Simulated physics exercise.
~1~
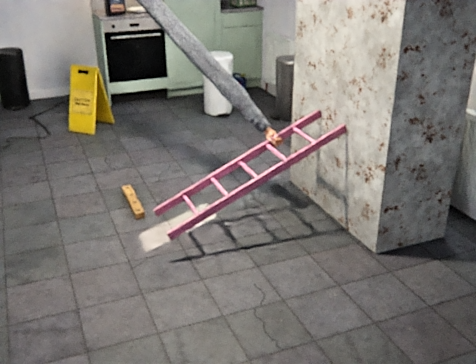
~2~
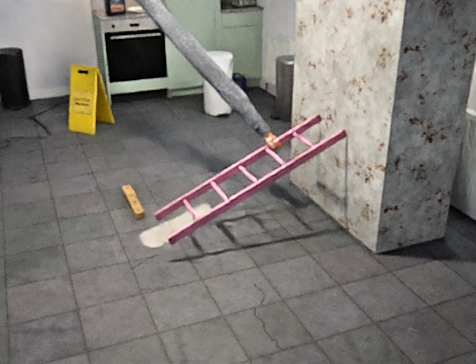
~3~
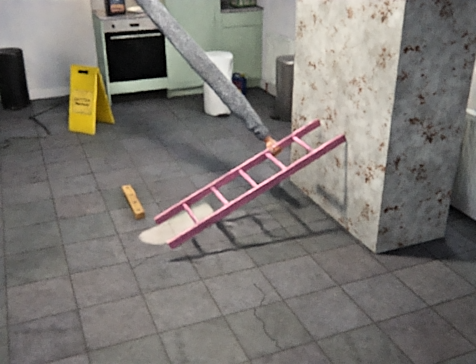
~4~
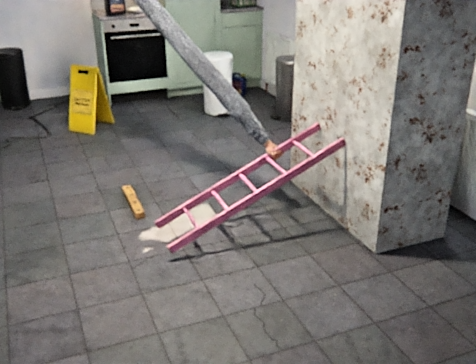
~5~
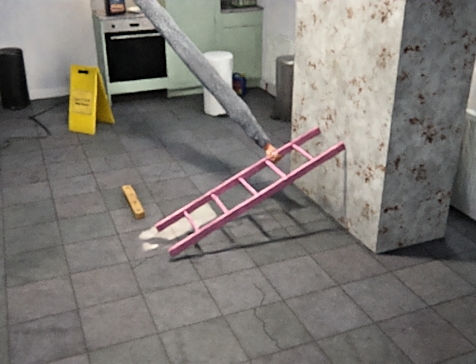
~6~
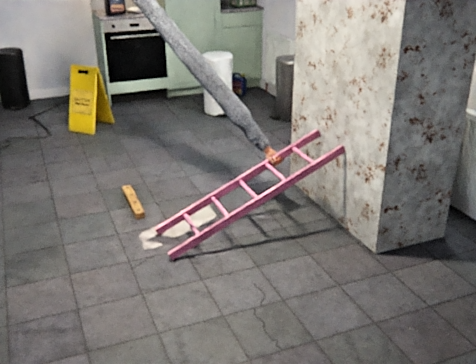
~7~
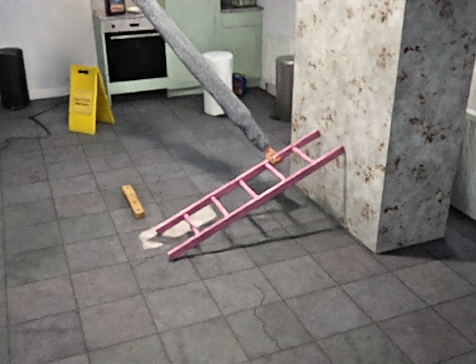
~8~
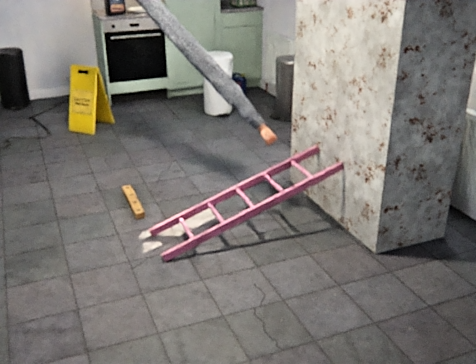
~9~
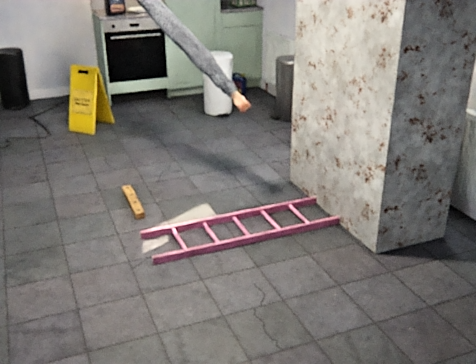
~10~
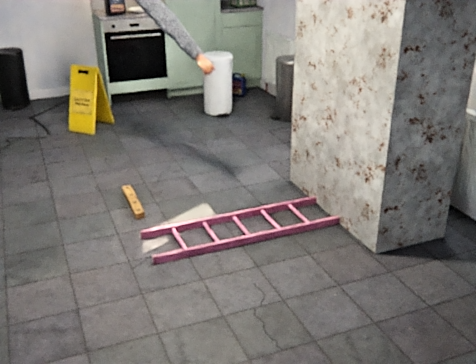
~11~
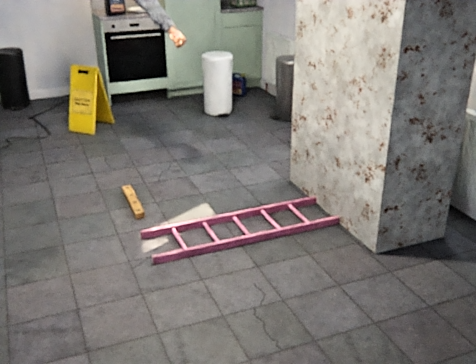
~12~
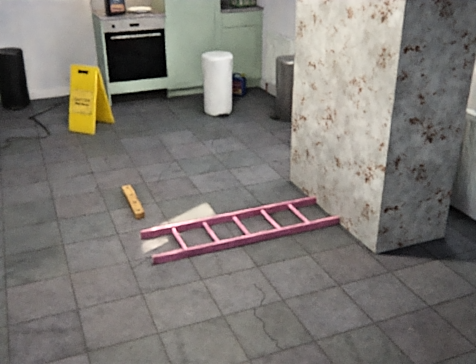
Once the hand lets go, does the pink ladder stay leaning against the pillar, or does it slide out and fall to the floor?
The pink ladder slides out and falls, ending up flat on the tiled floor beside the pillar.
